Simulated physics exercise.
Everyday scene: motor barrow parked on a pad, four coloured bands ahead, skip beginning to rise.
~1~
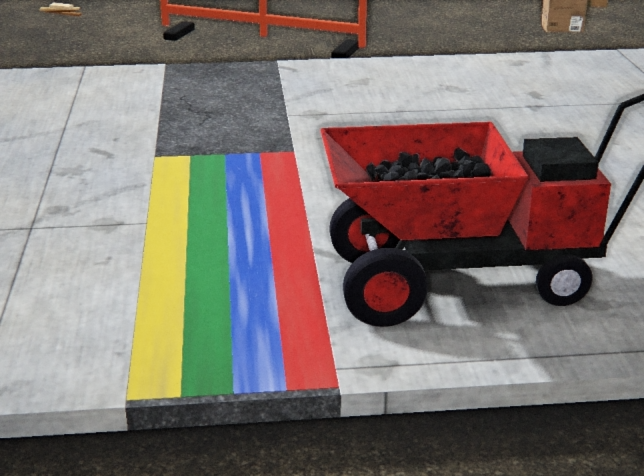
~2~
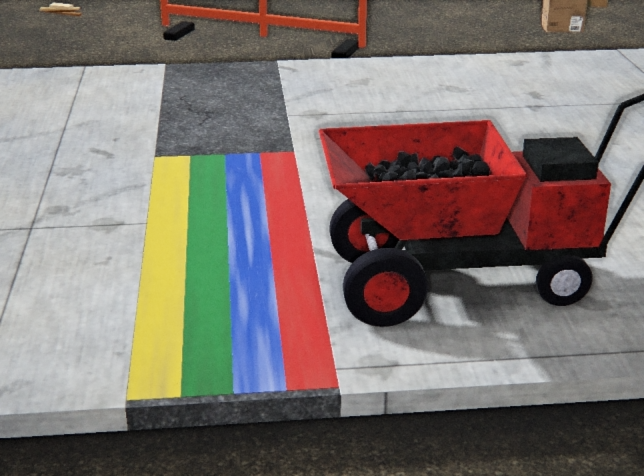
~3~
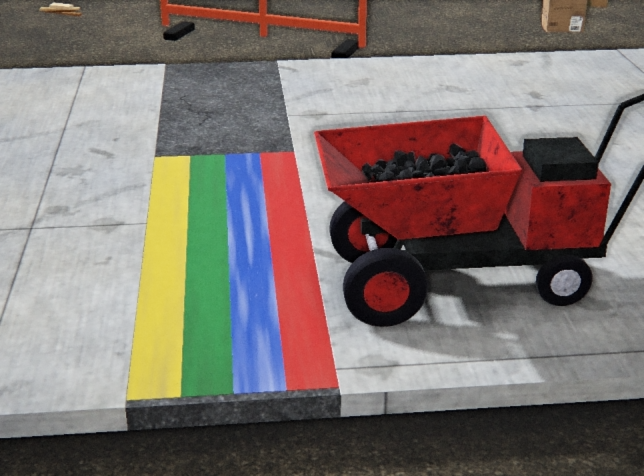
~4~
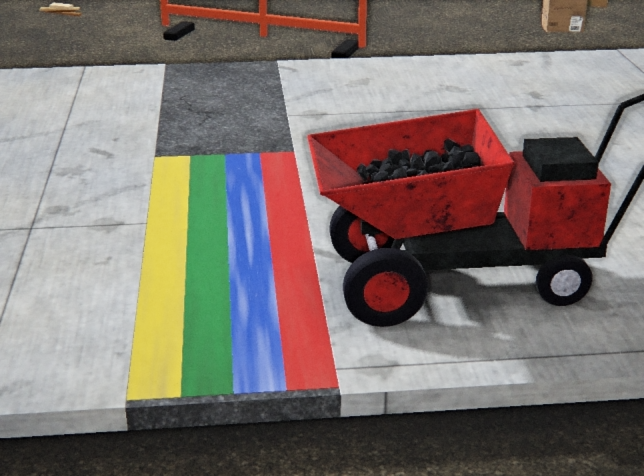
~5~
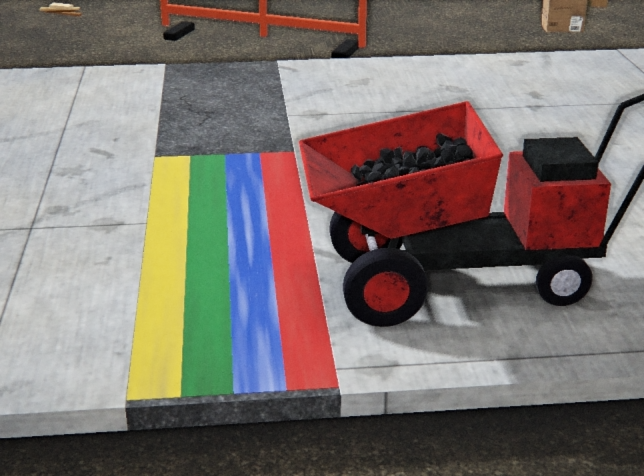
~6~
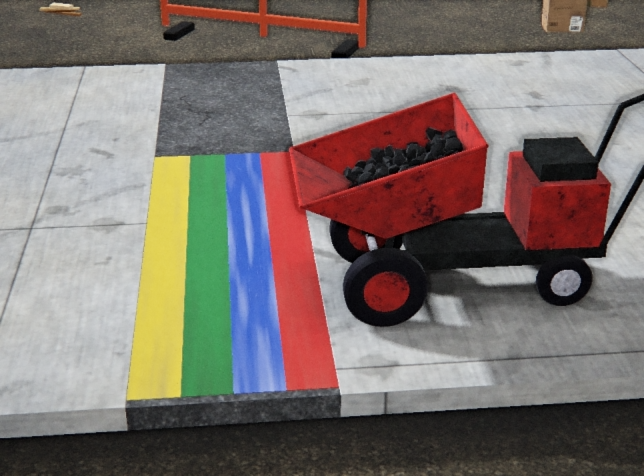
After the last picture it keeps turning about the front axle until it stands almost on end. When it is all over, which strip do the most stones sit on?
On the green strip.
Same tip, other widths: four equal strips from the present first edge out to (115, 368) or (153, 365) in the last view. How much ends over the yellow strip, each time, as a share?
First some 10, then 30 per cent.
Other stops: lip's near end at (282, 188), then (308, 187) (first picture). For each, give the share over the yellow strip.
The first spot gives roughly 40 %; the second gives roughly 30 %.
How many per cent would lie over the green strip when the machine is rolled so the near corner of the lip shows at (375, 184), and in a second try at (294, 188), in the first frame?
First spot: About 20 percent; second spot: About 30 percent.
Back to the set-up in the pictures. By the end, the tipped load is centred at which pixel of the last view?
(209, 296).
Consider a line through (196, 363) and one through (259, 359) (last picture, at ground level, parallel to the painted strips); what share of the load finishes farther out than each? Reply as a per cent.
Around 30 per cent for the first, and 80 per cent for the second.
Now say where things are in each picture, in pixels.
The first picture shows lip of the skip at (337, 186), level; top of the load at (433, 182), lumps of coal; red strip at (307, 353); blue strip at (258, 355); green strip at (207, 358); yellow strip at (156, 361).
The second picture shows lip of the skip at (336, 187), level; top of the load at (431, 181).
The third picture shows lip of the skip at (330, 189), tipped barely; top of the load at (442, 173).
The fourth picture shows lip of the skip at (323, 193), tipped a little; top of the load at (448, 171).
The fifth picture shows lip of the skip at (313, 199), tipped a little; top of the load at (453, 167).
The sixth picture shows lip of the skip at (302, 207), tipped clearly; top of the load at (449, 157); red strip at (307, 353); blue strip at (258, 355); green strip at (207, 358); yellow strip at (156, 361).
Soon after the last picture, skip tipped steeply; all in the skip.
A little later, skip tipped right over; most in the skip; a small part over the blue strip; a small part over the green strip.
Later still, skip tipped right over; about a quarter in the skip; about a quarter over the blue strip; about a third over the green strip; about a quarter over the yellow strip; a small part off the paint.
At rest, skip tipped right over; about a quarter in the skip; a stray few over the red strip; about a quarter over the blue strip; about a third over the green strip; a small part over the yellow strip; a small part off the paint.
